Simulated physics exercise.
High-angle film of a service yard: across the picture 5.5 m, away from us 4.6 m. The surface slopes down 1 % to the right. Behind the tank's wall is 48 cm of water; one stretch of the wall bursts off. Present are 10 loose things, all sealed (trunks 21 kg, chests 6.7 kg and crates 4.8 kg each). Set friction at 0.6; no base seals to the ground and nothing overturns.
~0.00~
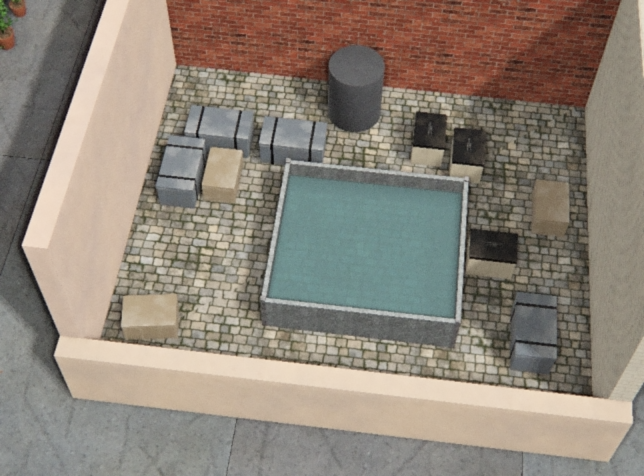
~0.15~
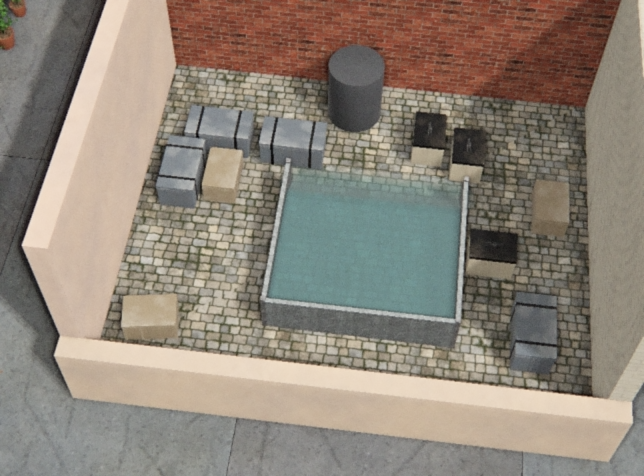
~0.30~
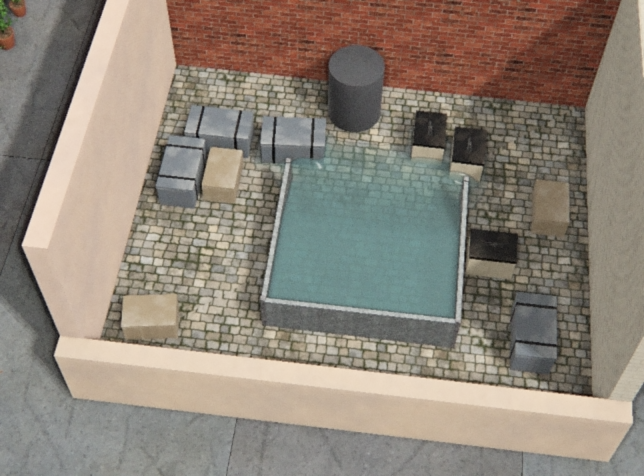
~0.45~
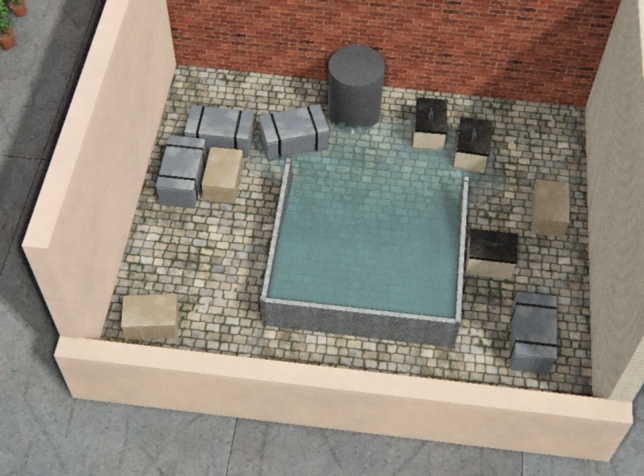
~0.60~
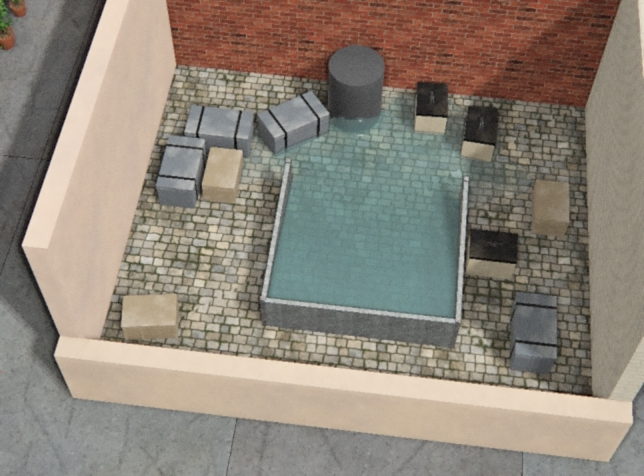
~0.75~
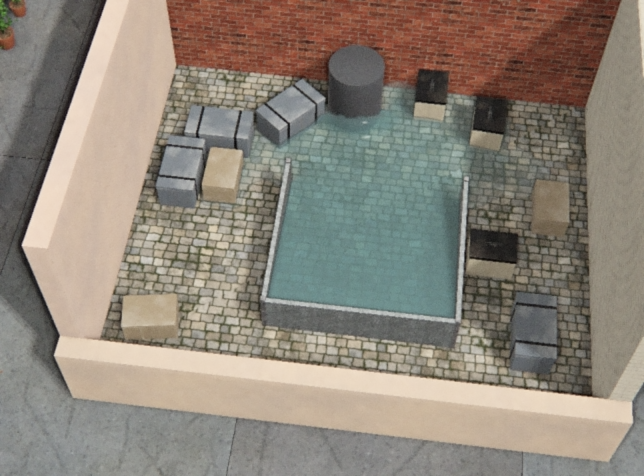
Walled cobbled yard with a tank losing its far side, water spreading toward the brick wall and pushing nearby chests along.
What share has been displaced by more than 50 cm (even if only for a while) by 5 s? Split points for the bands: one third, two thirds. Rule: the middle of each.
I'd guess the moved share is at minimum two thirds.
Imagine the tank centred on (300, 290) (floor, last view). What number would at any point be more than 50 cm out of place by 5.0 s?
That would give 8.
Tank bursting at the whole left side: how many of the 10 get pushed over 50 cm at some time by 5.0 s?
The answer would then be 4.
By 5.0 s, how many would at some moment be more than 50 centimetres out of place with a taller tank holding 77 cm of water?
It would come to 10 of them.
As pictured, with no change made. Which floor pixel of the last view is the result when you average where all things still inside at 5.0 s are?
Mean floor pixel: About (352, 294).
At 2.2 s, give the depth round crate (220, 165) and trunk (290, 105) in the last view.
I'd put it at 1 cm and 11 cm respectively.
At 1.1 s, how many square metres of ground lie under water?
About 11.5 m2 is covered.
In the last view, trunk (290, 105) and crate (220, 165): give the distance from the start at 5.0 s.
The first is off by 200 cm, the second by 120 cm.
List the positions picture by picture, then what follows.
The first picture shows a chest at (430, 129), on the bottom; a chest at (469, 146) rests on the ground; water covers 4.0 m2; 0 of 10 have shifted.
The second picture shows a chest at (430, 129) rests on the ground; a chest at (469, 146) rests on the ground; water covers 5.1 m2; 0 of 10 have shifted.
The third picture shows a chest at (430, 128), on the bottom; a chest at (469, 145), on the bottom; 5.8 m2 under water; 0 of 10 have shifted.
The fourth picture shows a chest at (431, 114) rests on the ground, 22 cm from its start; a chest at (474, 135) rests on the ground, 17 cm from its start; 6.8 m2 under water; 3 of 10 have shifted.
The fifth picture shows a chest at (432, 98), on the bottom, 50 cm from its start; a chest at (482, 124) rests on the ground, 39 cm from its start; 8.0 m2 under water; 3 of 10 have shifted.
The sixth picture shows a chest at (432, 85) rests on the ground, 72 cm from its start; a chest at (490, 114) rests on the ground, 61 cm from its start; 9.2 m2 under water; 3 of 10 have shifted.
After 1.1 s 3 of 10 are over 50 cm from their spots; 1 afloat.
After 2.2 s 3 of 10 are over 50 cm from their spots; 3 afloat.
After 3.5 s 4 of 10 are over 50 cm from their spots; 6 afloat.
After 5.0 s 10 of 10 are over 50 cm from their spots, and 10 have been at some point; 9 afloat.
